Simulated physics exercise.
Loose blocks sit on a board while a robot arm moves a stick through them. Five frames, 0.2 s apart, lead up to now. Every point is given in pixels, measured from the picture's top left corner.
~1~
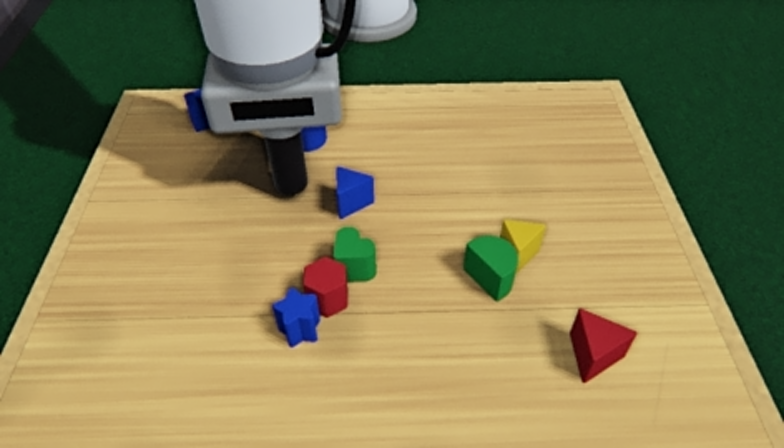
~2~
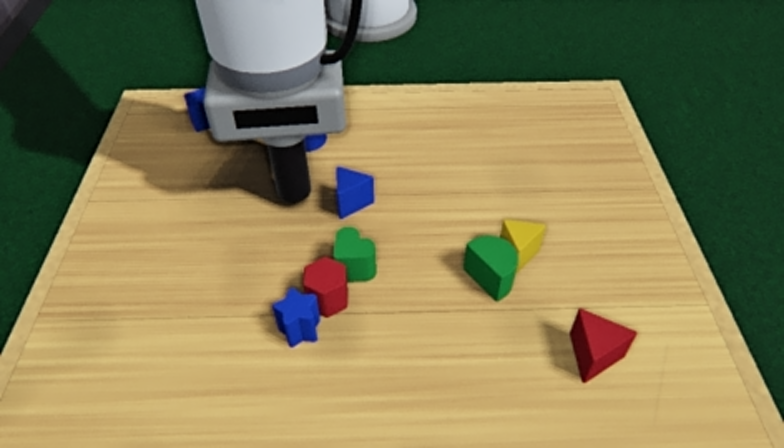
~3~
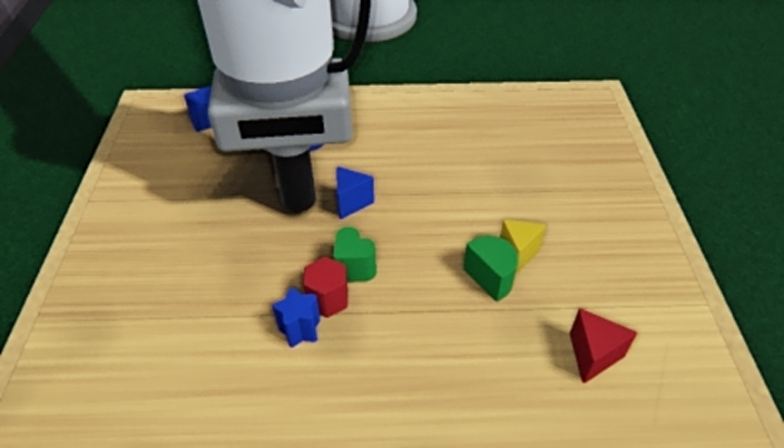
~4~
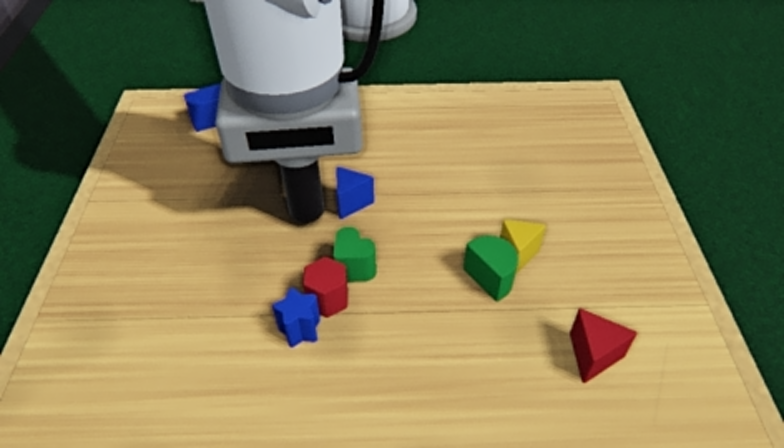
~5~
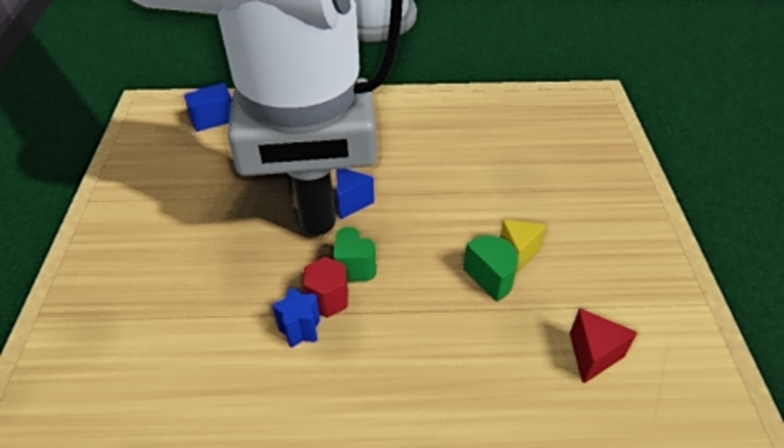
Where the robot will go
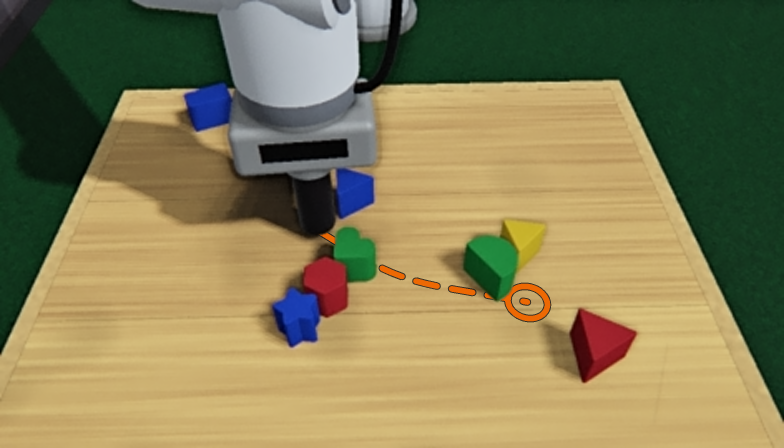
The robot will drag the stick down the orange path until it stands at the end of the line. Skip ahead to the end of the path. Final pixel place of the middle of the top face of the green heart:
In the picture, that point is around (381, 278).
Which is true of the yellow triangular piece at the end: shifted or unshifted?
From what I can tell, it won't keep its place.
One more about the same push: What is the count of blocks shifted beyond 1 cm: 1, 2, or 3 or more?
I'd say three or more blocks get shifted by more than about 1 cm.
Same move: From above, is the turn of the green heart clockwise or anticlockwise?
Twists clockwise.
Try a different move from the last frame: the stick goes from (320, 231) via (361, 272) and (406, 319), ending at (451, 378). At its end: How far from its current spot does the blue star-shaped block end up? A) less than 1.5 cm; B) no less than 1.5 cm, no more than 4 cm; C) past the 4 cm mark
My pick is A.
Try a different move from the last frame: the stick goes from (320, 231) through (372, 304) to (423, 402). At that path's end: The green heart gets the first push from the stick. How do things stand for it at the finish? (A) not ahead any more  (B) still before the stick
A: Not ahead any more.
Path on the board, from (320, 231) via (410, 279), ending at (528, 302).
On the path given first. One third of the way, stick at (378, 259); green heart at (373, 272), turned 70° clockwise.
Two thirds of the way, stick at (449, 281); green heart at (381, 278), turned 110° clockwise.
At the end, stick at (530, 295); blue triangular piece in place; green heart at (381, 278), turned 110° clockwise; green half-round block at (540, 249), turned 35° anticlockwise; yellow triangular piece at (537, 222), turned 55° anticlockwise.
